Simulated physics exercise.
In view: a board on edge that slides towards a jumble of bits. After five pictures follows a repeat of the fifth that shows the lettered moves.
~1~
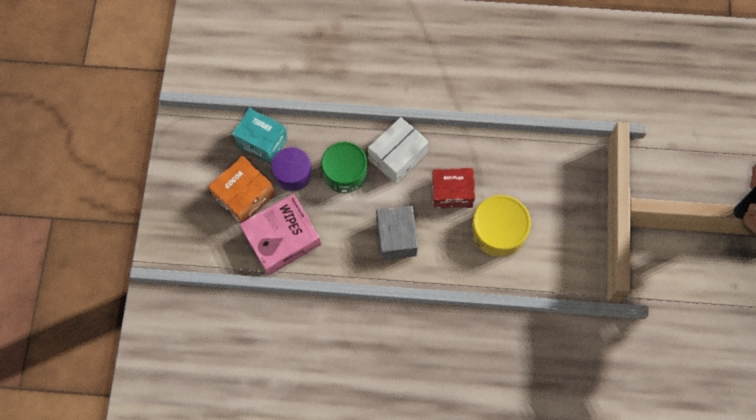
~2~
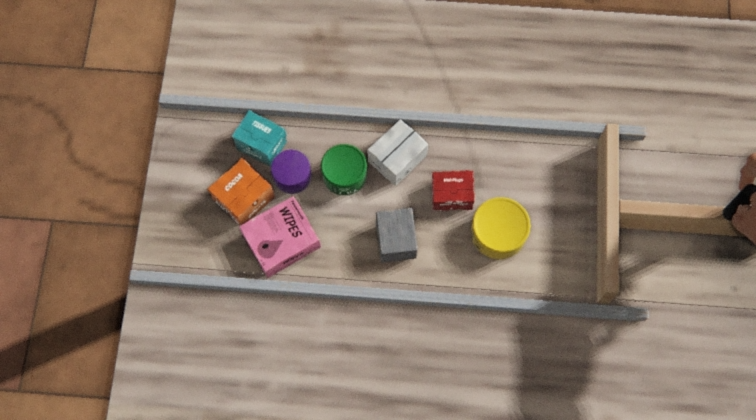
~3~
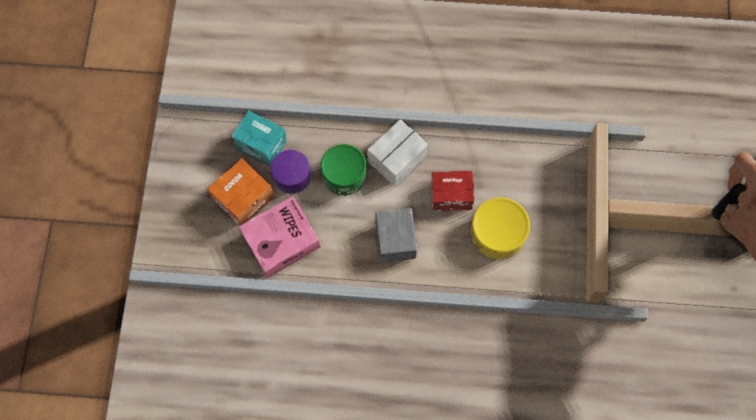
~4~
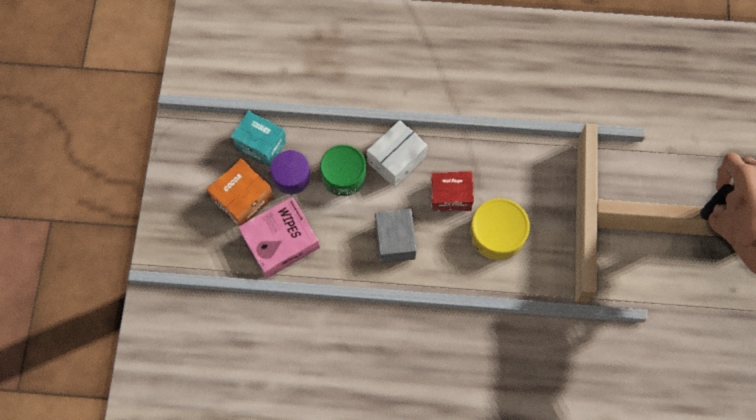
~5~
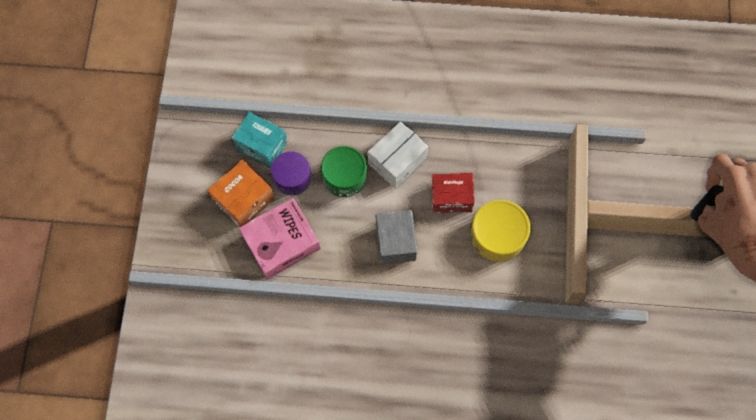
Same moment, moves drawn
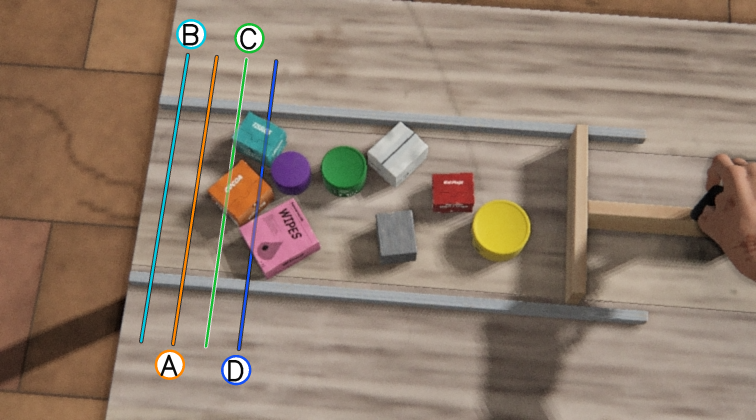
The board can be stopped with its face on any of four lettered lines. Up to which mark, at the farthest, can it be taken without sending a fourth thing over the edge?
It should halt at C.
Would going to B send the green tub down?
By then, yes.
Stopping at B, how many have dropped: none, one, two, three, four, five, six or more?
By then, six or more.
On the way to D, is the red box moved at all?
Yes.
On the copy, A at (196, 193); B at (166, 191); C at (227, 195); D at (259, 198).
On C. First, board (452, 197); grey block (367, 239); yellow jar (414, 231).
Then, board (324, 187); orange packet (176, 194); pink box (191, 240).
Finally, board (227, 180); orange packet over the edge; pink box over the edge; three fallen.
By contrast, A drops five; B drops eight; D is within the limit but short.
